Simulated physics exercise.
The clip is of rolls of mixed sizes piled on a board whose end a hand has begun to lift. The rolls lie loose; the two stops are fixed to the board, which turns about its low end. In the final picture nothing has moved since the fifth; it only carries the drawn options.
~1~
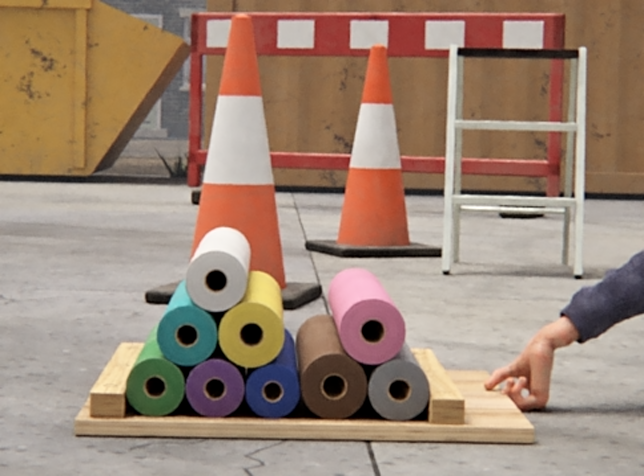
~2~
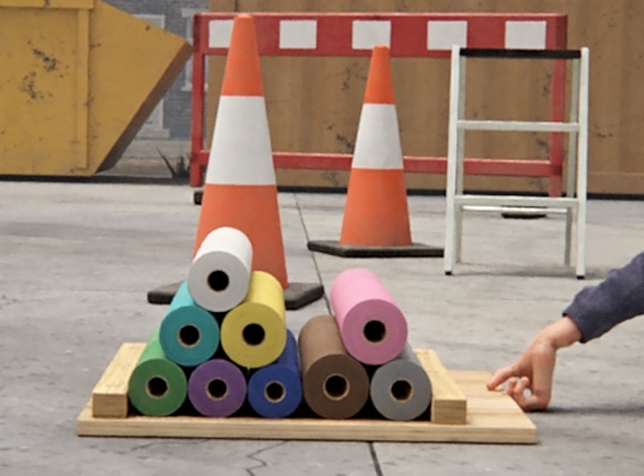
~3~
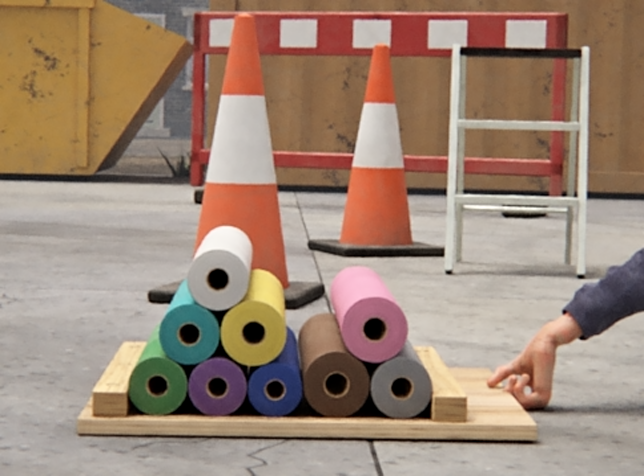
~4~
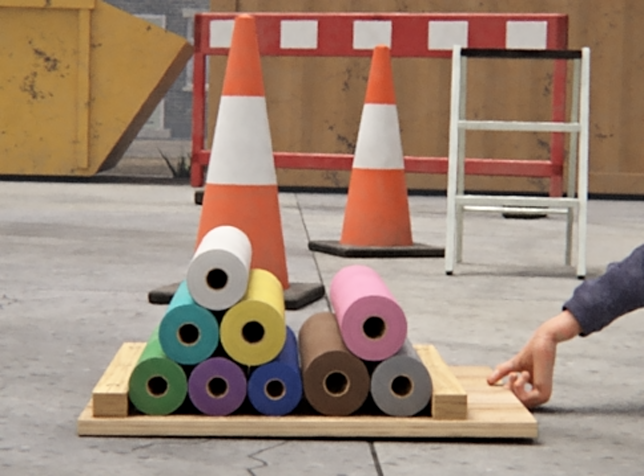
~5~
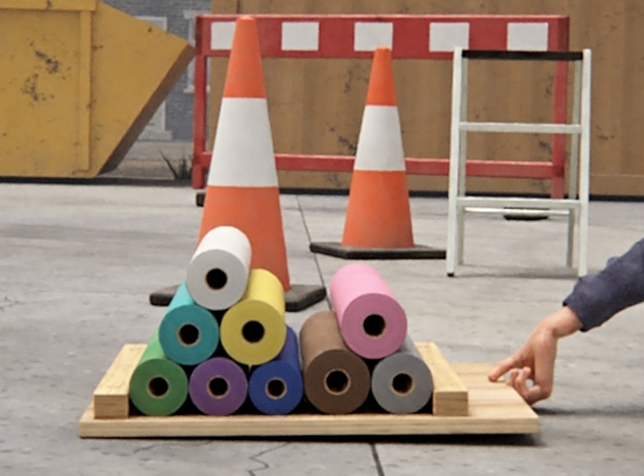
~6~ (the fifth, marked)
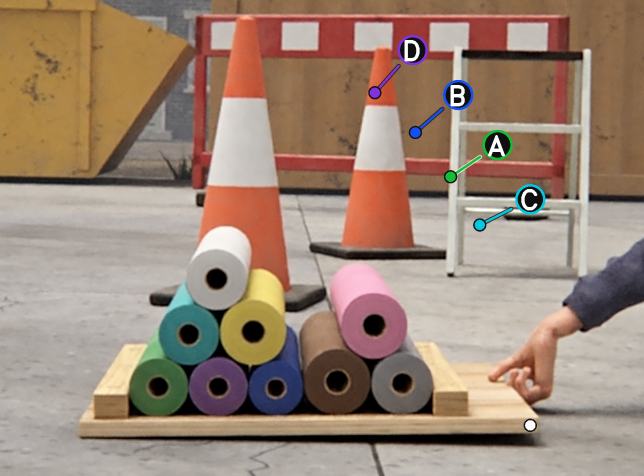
A hand barely lifting the right end of a wooden board stacked with loose coloured rolls, the pile staying in place.
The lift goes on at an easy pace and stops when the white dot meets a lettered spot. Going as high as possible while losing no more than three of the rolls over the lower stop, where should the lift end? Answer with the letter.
Lift it to C and no more.
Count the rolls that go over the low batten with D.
The count is four.
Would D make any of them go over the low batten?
Yes, at D.
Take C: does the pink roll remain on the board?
Yes.
On the marked copy, A at (450, 177); B at (415, 132); C at (480, 225); D at (375, 93); the white dot at (530, 425).
Following C. Soon after the start, board at 17°.
Later, board at 28°.
In the end, board at 28°, three over the low batten (turquoise, yellow, white).
As for the rest, A four over the low batten (turquoise, yellow, pink, white); B four over the low batten (turquoise, yellow, pink, white); D four over the low batten (turquoise, yellow, pink, white).
